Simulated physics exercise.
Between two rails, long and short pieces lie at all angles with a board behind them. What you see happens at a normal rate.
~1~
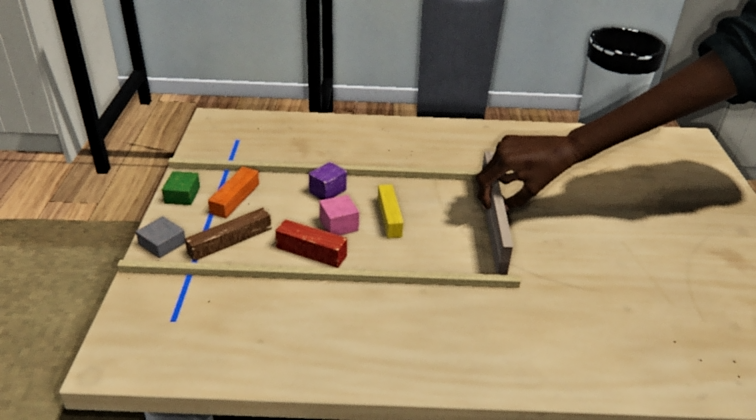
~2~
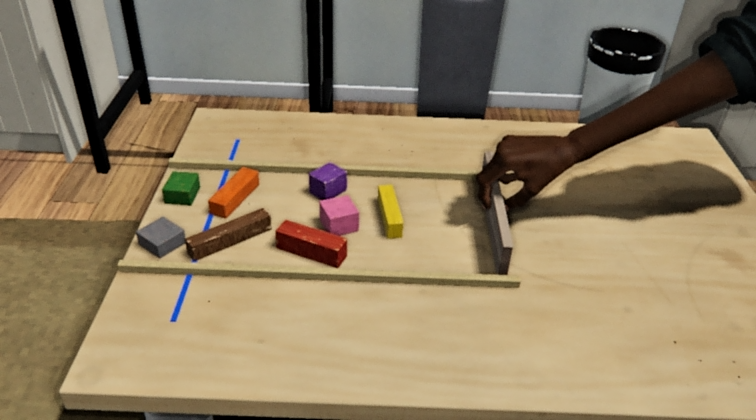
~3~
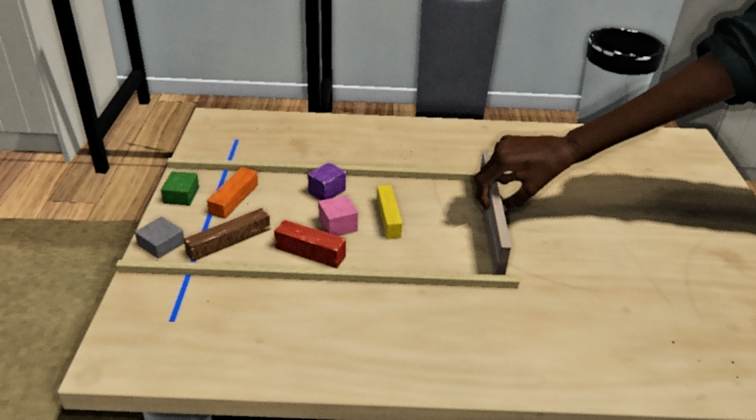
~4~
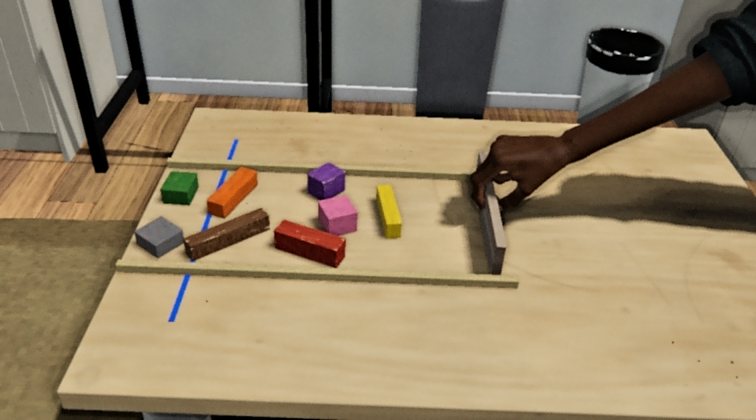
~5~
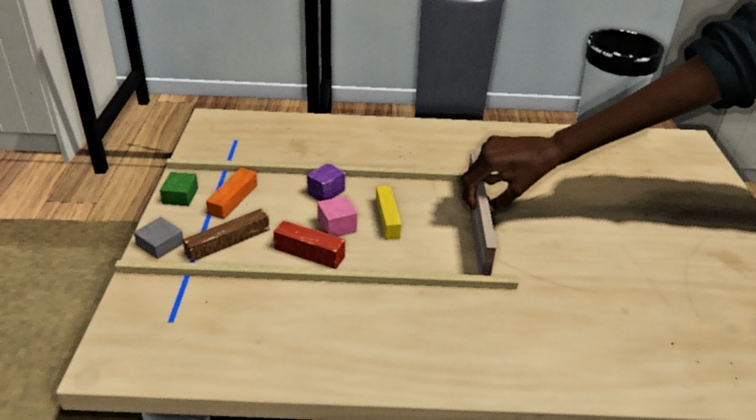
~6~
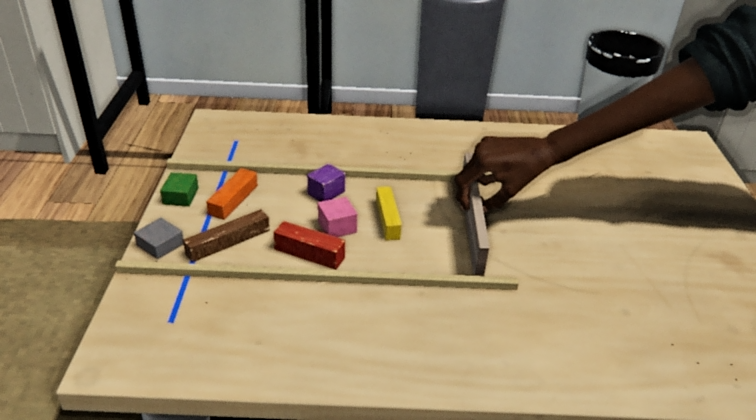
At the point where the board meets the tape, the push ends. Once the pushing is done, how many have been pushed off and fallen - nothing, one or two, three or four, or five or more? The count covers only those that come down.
The number gone is middling: Three or four.
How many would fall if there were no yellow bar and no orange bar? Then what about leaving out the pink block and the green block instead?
The first try gives 1, the second gives 1.
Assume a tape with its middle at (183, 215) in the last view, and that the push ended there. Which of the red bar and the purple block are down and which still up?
Red bar: Is still there, purple block: Is still there.
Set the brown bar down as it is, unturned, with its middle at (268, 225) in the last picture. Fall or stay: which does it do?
If so, it stays where it is.
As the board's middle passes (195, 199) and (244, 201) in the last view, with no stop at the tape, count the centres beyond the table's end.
Counts for the two places are 4 and 1.
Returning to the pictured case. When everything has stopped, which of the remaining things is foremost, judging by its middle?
It's the orange bar.
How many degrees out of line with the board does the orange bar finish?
Angle: Close to 45 degrees.
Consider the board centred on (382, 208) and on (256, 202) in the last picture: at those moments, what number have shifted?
That gives 1 for the first and 8 for the second.
A little later, none off yet; green block at rest near (180, 189); grey block at rest near (159, 238); orange bar at rest near (233, 193).
Next, none off yet; green block shifted a little near (172, 186); grey block shifted about its own width near (132, 232); orange bar shifted a little near (199, 189).
When it is over, the number that fall off is three or four; down, brown bar, grey block and green block.
